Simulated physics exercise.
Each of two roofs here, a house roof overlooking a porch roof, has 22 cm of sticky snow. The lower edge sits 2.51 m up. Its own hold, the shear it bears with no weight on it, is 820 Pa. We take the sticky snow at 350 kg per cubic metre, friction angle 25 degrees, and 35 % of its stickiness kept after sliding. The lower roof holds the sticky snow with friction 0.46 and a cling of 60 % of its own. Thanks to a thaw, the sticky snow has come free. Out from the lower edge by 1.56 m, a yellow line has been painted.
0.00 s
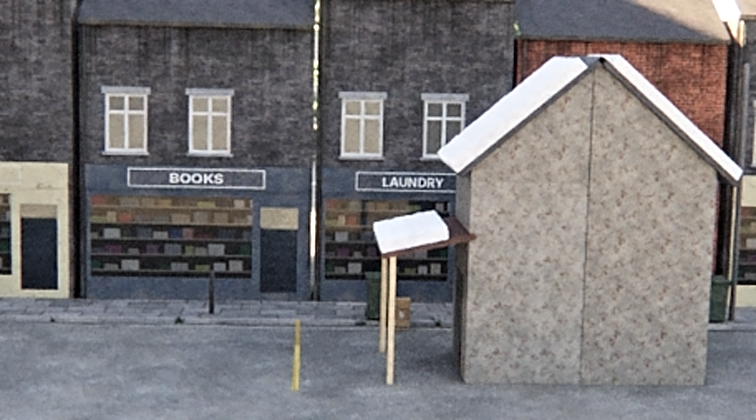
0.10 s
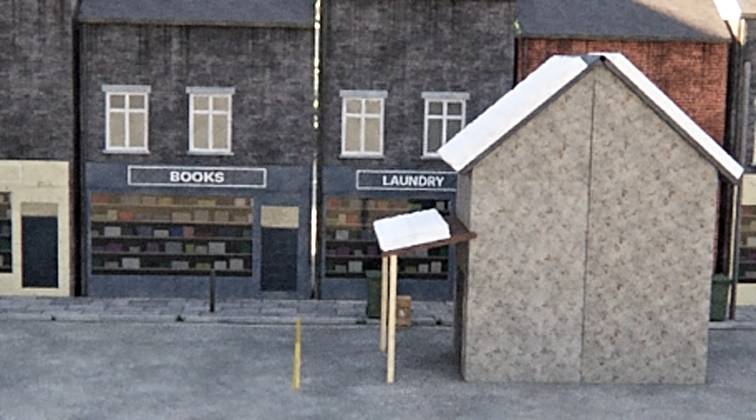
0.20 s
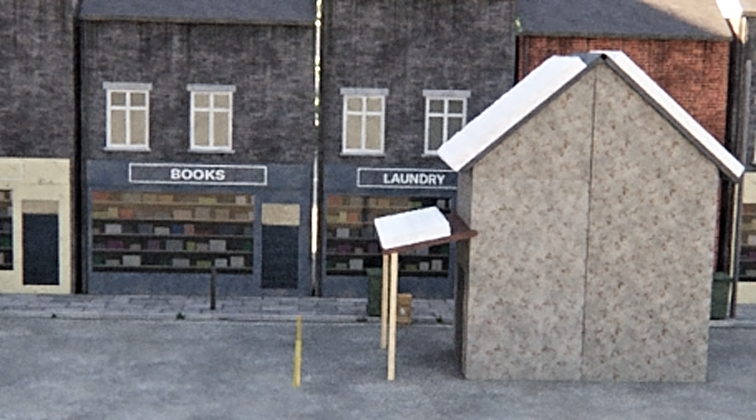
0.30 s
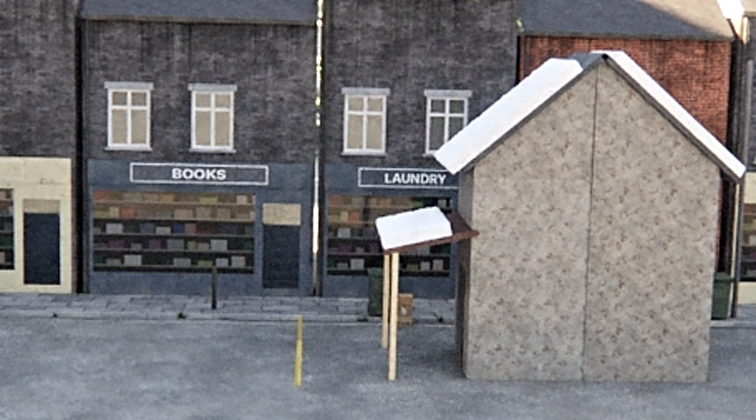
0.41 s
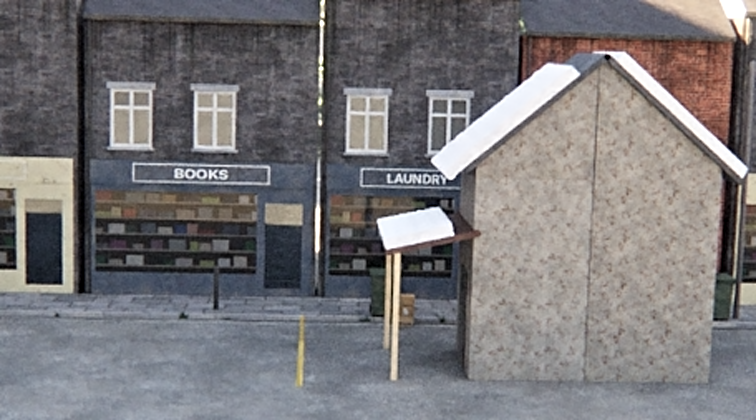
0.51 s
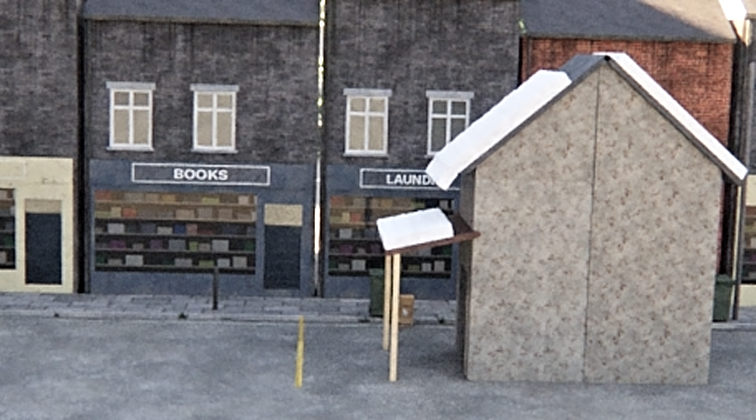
A house with snow on its roof stood before a row of shops, and the snow on its left slope slid slowly down, poking out past the edge above the snowy porch roof.
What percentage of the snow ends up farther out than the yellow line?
About 43 %.
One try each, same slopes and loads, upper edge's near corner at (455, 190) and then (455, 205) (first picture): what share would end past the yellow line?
In that order: 25 %, 8 %.
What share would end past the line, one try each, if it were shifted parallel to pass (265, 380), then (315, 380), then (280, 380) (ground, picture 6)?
Roughly 25 %, then 55 %, then 35 %.
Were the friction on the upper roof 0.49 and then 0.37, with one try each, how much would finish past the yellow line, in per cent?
First try 25 per cent, second try 35 per cent.
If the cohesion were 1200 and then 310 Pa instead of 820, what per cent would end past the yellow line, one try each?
Going in order, it's 30 % and then 55 %.
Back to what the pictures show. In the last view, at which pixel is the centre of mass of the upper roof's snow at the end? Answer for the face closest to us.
Near face, approx. (285, 360).
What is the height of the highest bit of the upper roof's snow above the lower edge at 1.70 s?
0.6 m or thereabouts.
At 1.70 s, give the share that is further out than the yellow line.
2 percent.
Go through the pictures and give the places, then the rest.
The first frame shows front end of the sticky snow at (457, 164).
The second frame shows front end of the sticky snow at (457, 163), its middle shifted 1.8 cm.
The third frame shows front end of the sticky snow at (455, 163), its middle shifted 7.3 cm, 2 % of it past the upper edge, in one piece.
The fourth frame shows front end of the sticky snow at (453, 166), its middle shifted 17 cm, 6 % of it past the upper edge, in one piece.
The fifth frame shows front end of the sticky snow at (449, 171), its middle shifted 31 cm, 10 % of it past the upper edge, in one piece.
The sixth frame shows front end of the sticky snow at (443, 180), its middle shifted 49 cm, 16 % of it past the upper edge, cracking.
By 1.05 s, none is below the lower edge and 0 % is past the line.
By 1.70 s, 45 % is below the lower edge and 2 % is past the line.
By 2.35 s, 71 % is below the lower edge and 43 % is past the line.
By 3.00 s, 73 % is below the lower edge and 43 % is past the line.
By 3.20 s, at the end, 73 % is below the lower edge and 43 % is past the line.
